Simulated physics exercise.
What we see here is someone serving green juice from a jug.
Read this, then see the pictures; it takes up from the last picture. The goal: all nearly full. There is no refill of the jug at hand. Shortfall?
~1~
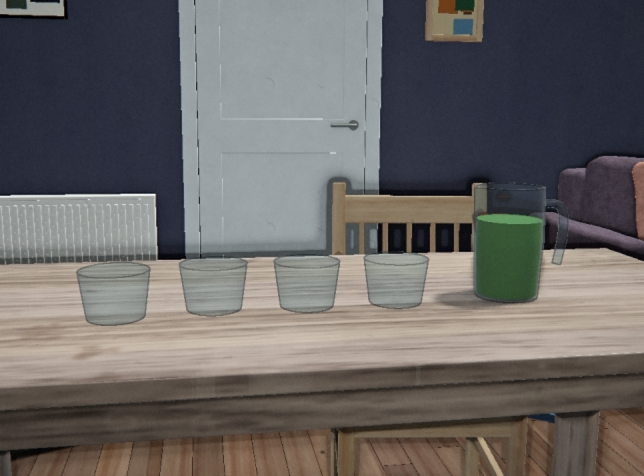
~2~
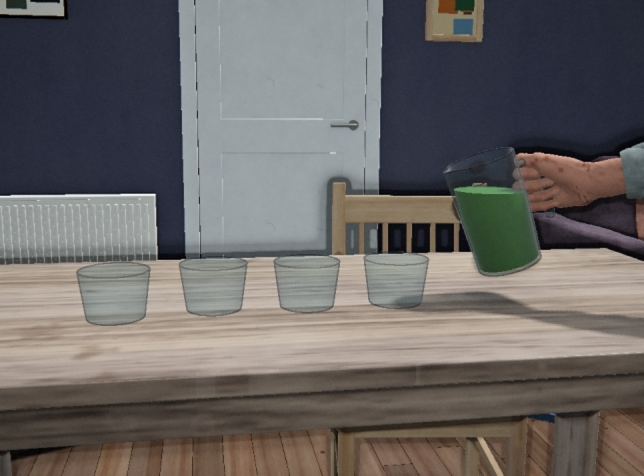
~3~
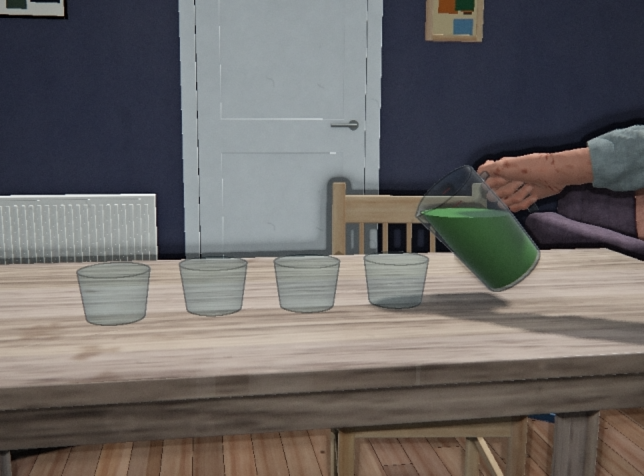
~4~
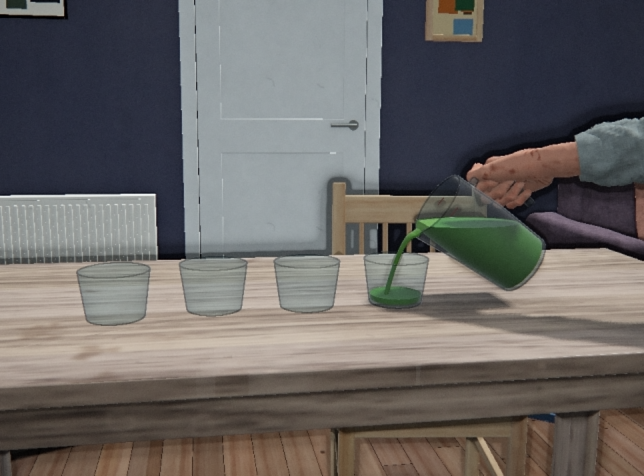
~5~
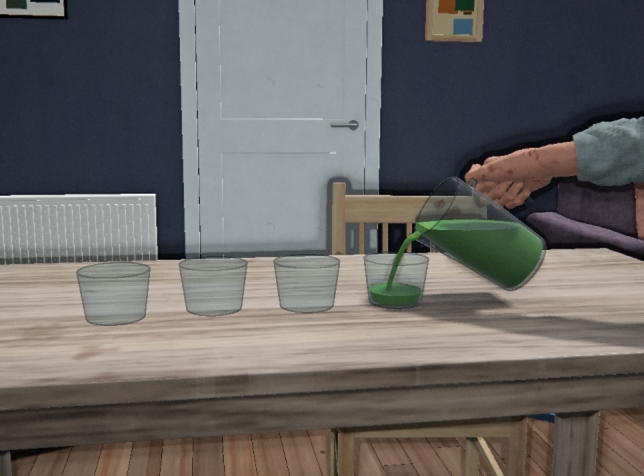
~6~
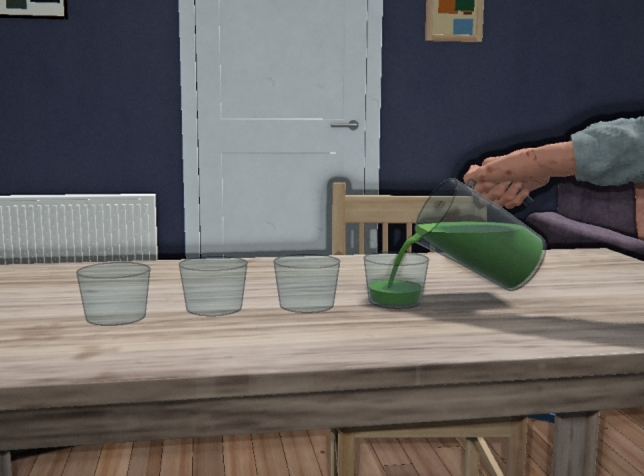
Yes.
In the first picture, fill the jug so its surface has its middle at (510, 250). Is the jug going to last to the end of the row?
It gives out early.
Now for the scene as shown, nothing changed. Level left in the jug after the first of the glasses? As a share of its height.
Roughly 45 %.
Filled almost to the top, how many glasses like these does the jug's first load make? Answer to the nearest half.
It comes to around 3.0 servings.
Next, the first is about two thirds full.
After that, the first is done and the jug has about two thirds of its load.
Finally, the jug is empty with two filled and the next at about three quarters of a serving.
